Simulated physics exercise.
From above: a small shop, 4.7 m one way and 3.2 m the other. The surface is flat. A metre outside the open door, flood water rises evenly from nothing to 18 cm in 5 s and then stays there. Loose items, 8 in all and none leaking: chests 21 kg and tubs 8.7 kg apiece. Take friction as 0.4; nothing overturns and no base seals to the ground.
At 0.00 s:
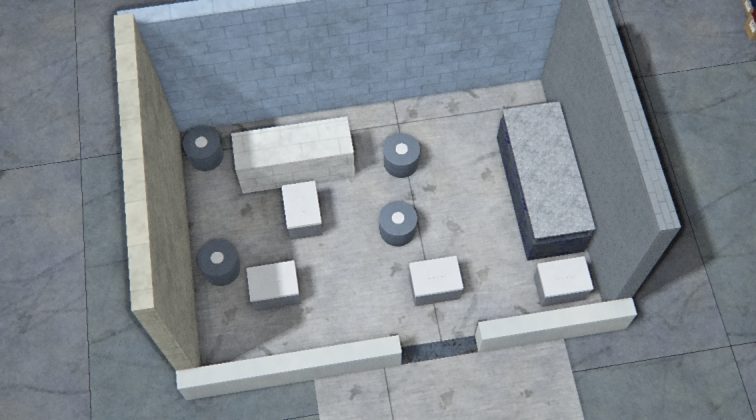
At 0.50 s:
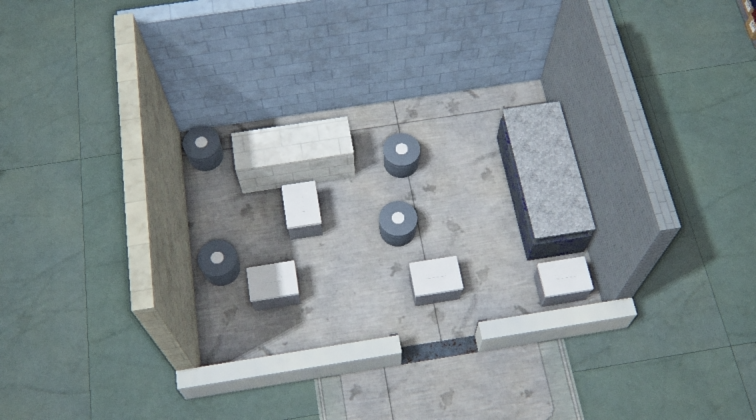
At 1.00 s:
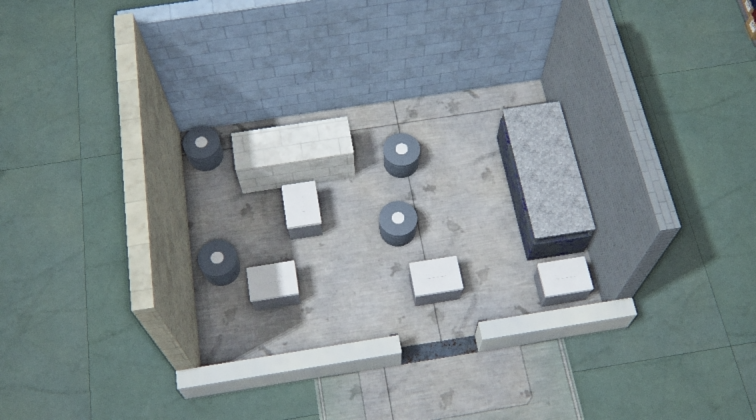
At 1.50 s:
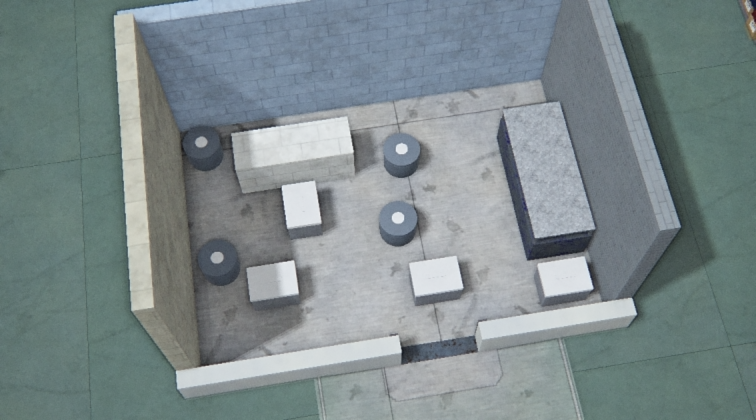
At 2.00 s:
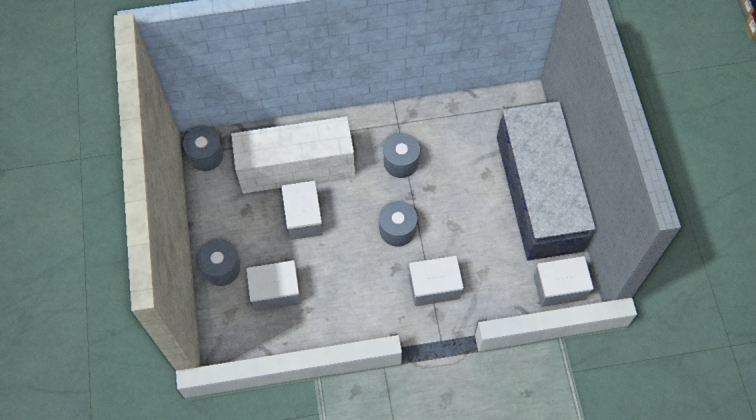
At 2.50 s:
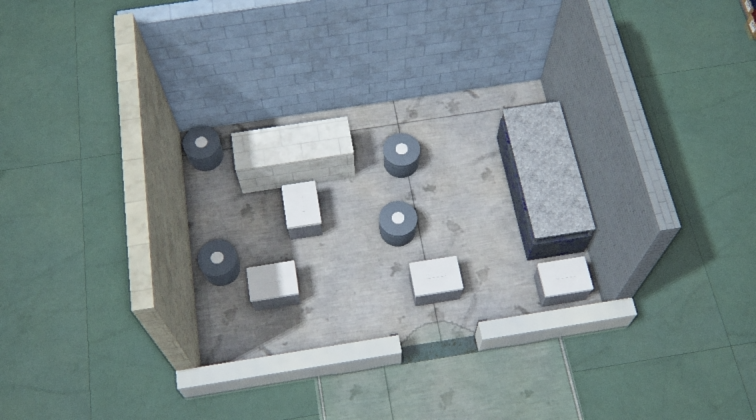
A small roofless shop with a pale blue brick back wall sits on grey paving, seen from a fixed view high above. Four white boxes and four dark grey tubs stand about the pale floor, between a cream counter at the back left and a long grey block at the right. The paving outside turns green as water spreads over it, creeping up the pale path into the front doorway, while nothing indoors shifts.
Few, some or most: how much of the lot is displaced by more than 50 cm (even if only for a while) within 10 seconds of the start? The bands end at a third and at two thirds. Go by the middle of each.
That comes to not even a third.
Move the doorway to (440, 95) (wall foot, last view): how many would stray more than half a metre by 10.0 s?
In that case 2 of them.
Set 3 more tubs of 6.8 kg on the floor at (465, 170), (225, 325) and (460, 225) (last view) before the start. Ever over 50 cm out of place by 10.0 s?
In that order: Over, short of it, past it.
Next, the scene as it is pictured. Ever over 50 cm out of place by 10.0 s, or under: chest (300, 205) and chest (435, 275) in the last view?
In that order: Under, past it.
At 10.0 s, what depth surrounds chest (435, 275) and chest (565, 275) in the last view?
Roughly 6 and 5 cm.
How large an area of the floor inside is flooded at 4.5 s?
Roughly 3.5 m2.
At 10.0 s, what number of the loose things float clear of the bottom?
2 of them.
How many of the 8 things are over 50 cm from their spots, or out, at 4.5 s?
By then 0.
After 3.5 s 0 of 8 are over 50 cm from their spots; 0 afloat.
After 4.5 s 0 of 8 are over 50 cm from their spots; 0 afloat.
After 7.0 s 1 of 8 are over 50 cm from their spots; 0 afloat.
After 10.0 s 1 of 8 are over 50 cm from their spots, and 1 have been at some point; 2 afloat.
